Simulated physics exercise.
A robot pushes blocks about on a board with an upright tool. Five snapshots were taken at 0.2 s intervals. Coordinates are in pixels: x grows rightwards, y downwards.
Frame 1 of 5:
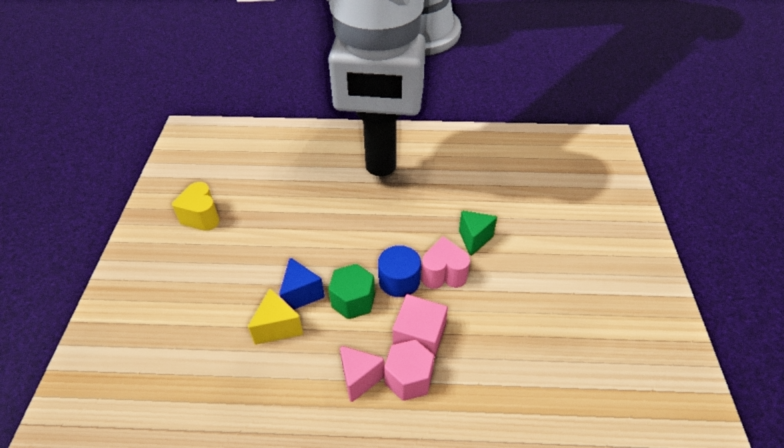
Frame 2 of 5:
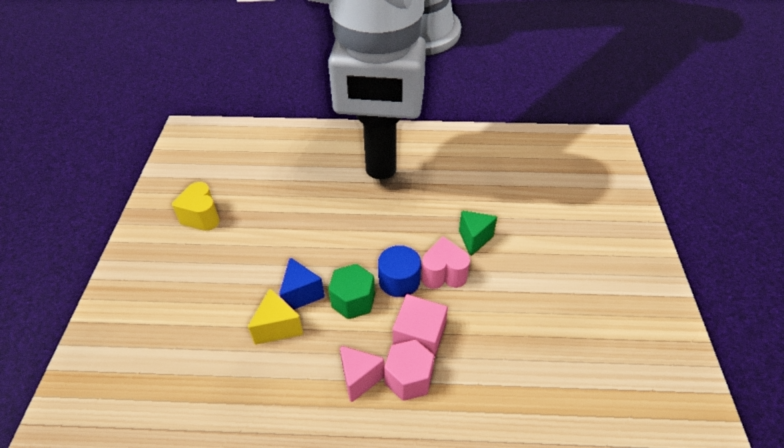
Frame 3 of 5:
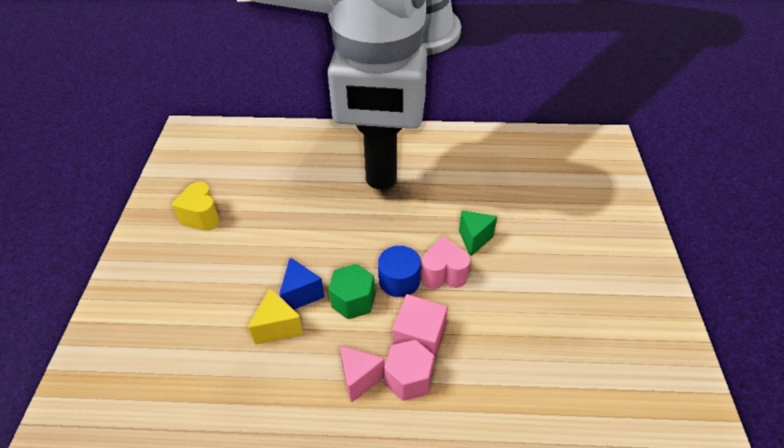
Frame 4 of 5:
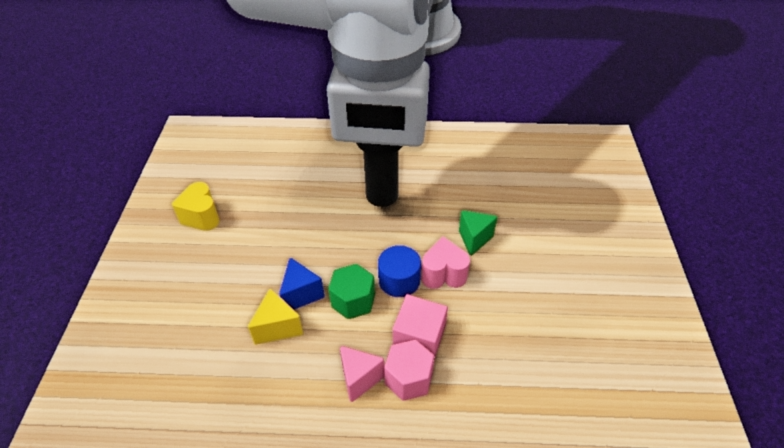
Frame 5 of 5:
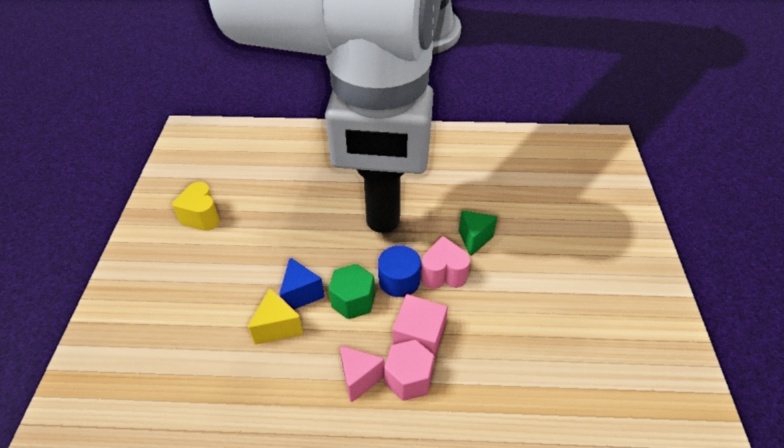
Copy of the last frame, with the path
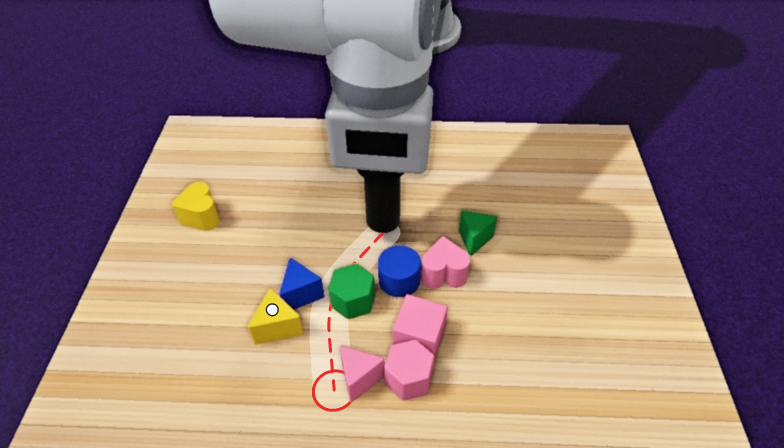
At the start, a robot arm holds a dark upright tool near the far edge of a wooden board scattered with yellow, blue, green and pink blocks. The tool stays still at first, then moves toward the viewer, ending just behind the blue round block, while every block stays put.
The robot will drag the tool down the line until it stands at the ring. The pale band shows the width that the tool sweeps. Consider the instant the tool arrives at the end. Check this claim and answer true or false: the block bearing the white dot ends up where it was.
The statement is correct.
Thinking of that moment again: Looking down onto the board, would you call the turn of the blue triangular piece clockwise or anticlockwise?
From above, the turn goes clockwise.
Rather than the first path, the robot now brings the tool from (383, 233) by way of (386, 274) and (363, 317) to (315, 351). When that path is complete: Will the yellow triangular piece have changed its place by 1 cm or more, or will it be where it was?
At the end of the path, it will have moved.
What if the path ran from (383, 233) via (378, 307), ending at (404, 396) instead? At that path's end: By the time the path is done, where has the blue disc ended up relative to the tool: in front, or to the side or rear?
Beside or behind, I predict.
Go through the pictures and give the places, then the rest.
In the first frame, lower end of the tool (381, 166), tops of blocks, yellow triangular piece (272, 310), blue triangular piece (297, 276), green hexagonal block (351, 281), pink triangular piece (358, 363), pink hexagonal block (410, 361).
In the second frame, tool (381, 169), blocks as before.
In the third frame, tool (381, 179), blocks as before.
In the fourth frame, tool (382, 196), blocks as before.
In the fifth frame, tool (383, 221), yellow triangular piece (272, 310), blue triangular piece (297, 276), green hexagonal block (351, 281), pink triangular piece (358, 363), pink hexagonal block (410, 361).
The drawn path runs from (383, 233) via (347, 273) and (329, 326), ending at (334, 390); the dot is on the yellow triangular piece.
What follows on the original path. One third of the way, tool (345, 261); green hexagonal block (351, 285).
Two thirds of the way, tool (327, 315); blue triangular piece (292, 283), turned 45° clockwise; green hexagonal block (357, 331), turned 30° anticlockwise.
At the end, tool (332, 380); yellow triangular piece not moved; blue triangular piece (292, 283), turned 45° clockwise; green hexagonal block (376, 358), turned 75° anticlockwise; pink triangular piece (371, 399); pink hexagonal block (424, 363).
